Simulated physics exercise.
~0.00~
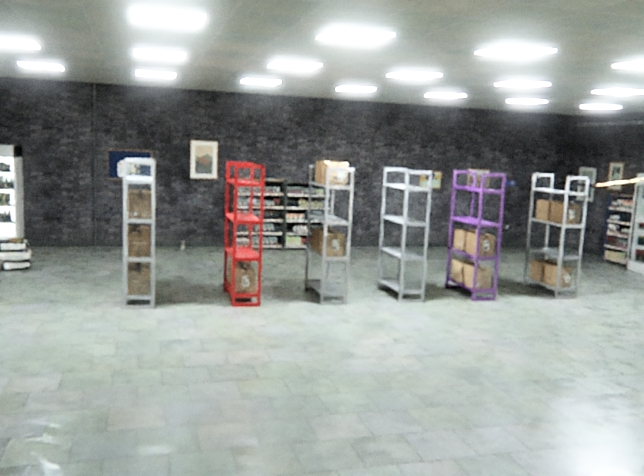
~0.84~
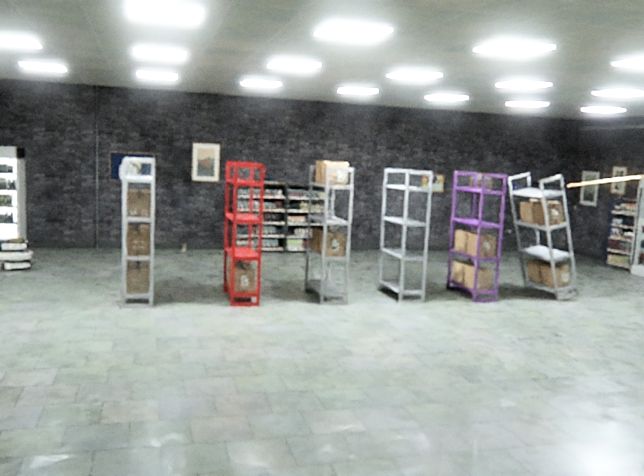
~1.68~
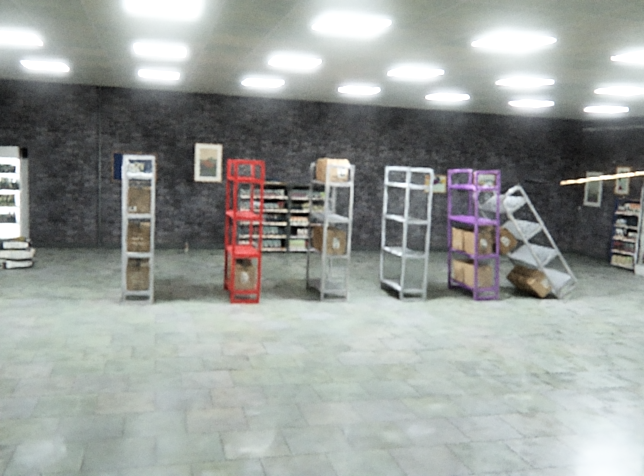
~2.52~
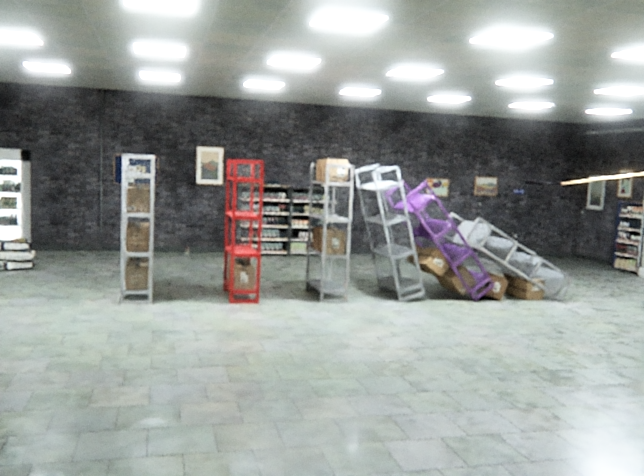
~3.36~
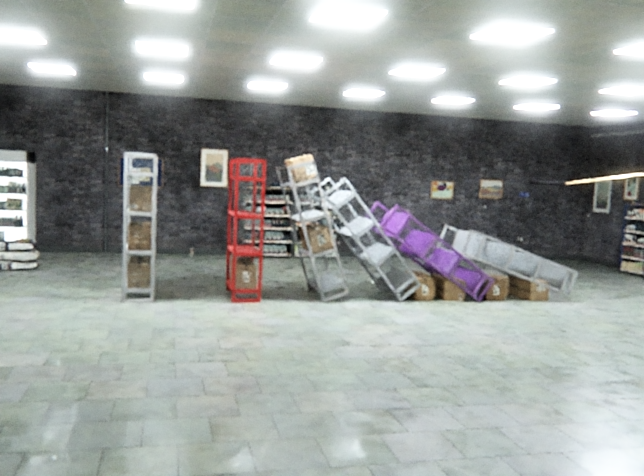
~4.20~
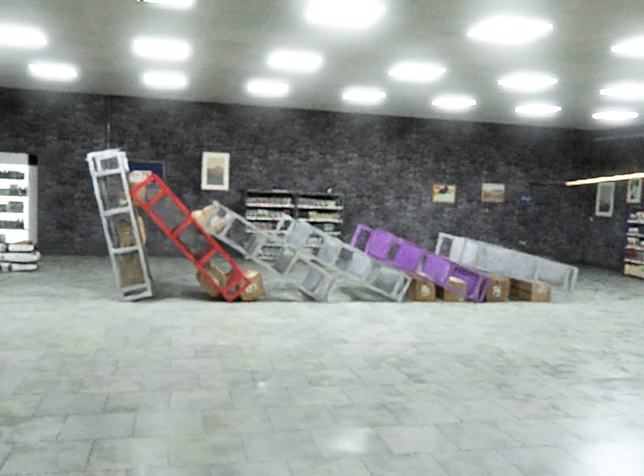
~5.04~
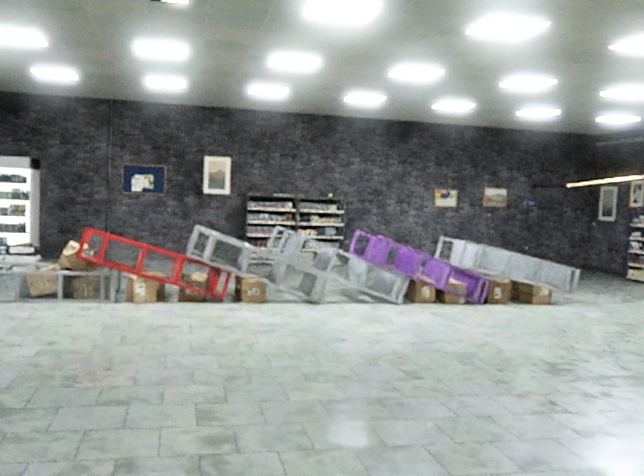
In this clip, six tall shelving racks holding cartons stand in a line across a tiled floor until the rightmost tips left into the purple one, and the rest topple leftward in turn, past the red one, until all lie slanted or flat among spilt cartons.
